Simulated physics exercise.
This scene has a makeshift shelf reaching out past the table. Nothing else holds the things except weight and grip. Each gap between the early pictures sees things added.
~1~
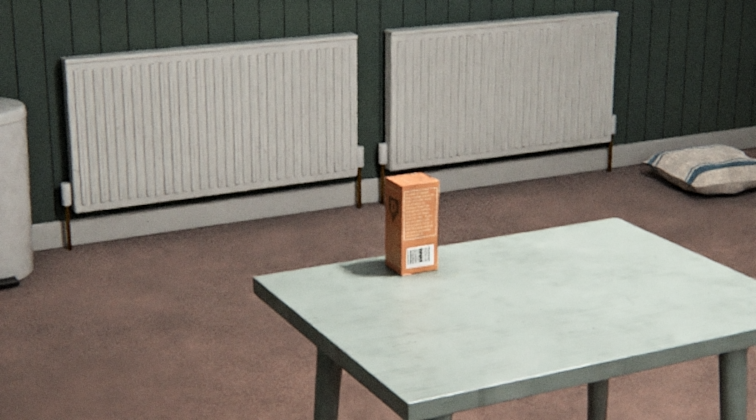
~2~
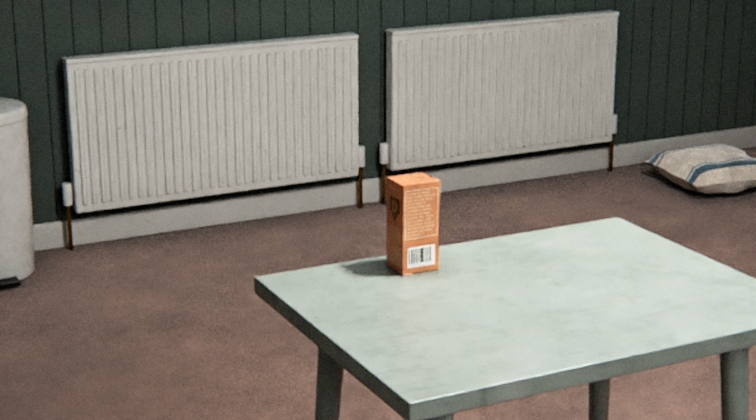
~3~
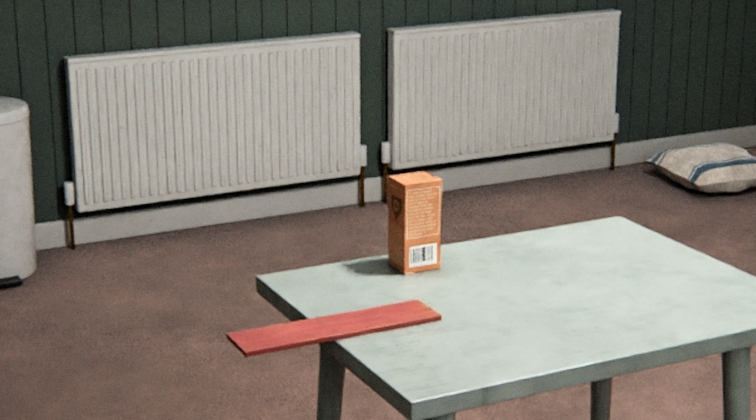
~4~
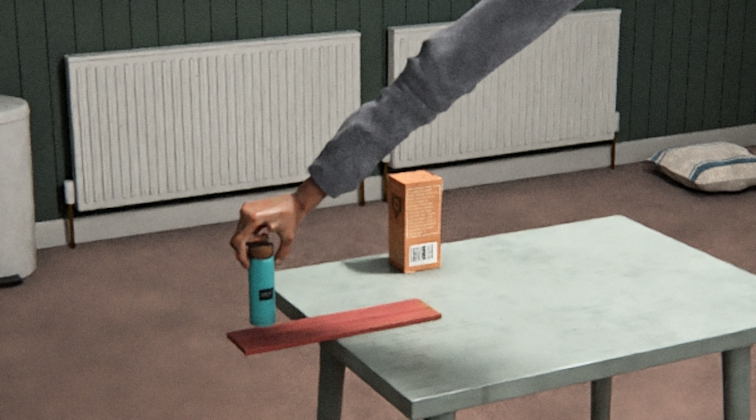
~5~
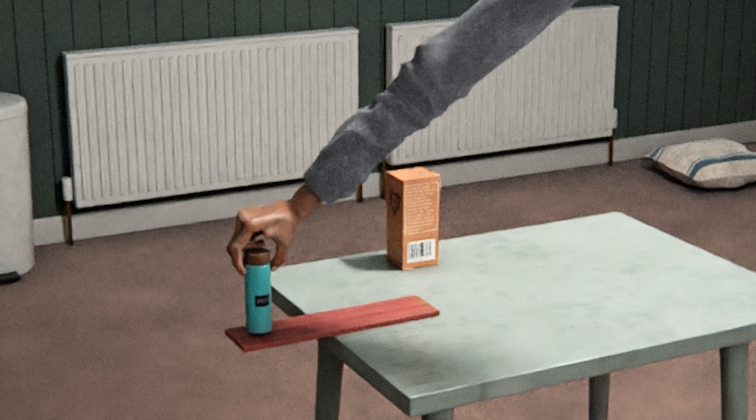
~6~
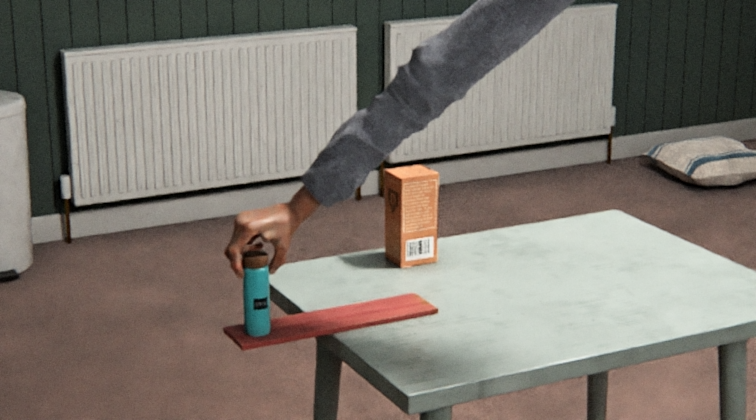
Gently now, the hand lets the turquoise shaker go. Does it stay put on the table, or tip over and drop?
Oh, it keels over off the end.
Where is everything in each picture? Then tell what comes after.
In the first frame, the last thing is not in view yet.
In the second frame, the last thing is not in view yet.
In the third frame, the last thing is not in view yet; red board (336, 327).
The fourth frame shows on its way; turquoise shaker (262, 284); red board (336, 326).
The fifth frame shows on its way; turquoise shaker (258, 290); red board (334, 322).
The sixth frame shows set down, still held; turquoise shaker (256, 293); red board (333, 320).
Then, 0.50 s past the last view, turquoise shaker and red board now down on the floor or falling.
Then, 0.70 s past the last view, things are still on the move.
Finally, down on the floor or falling, turquoise shaker and red board; orange carton still in place. The board goes over.
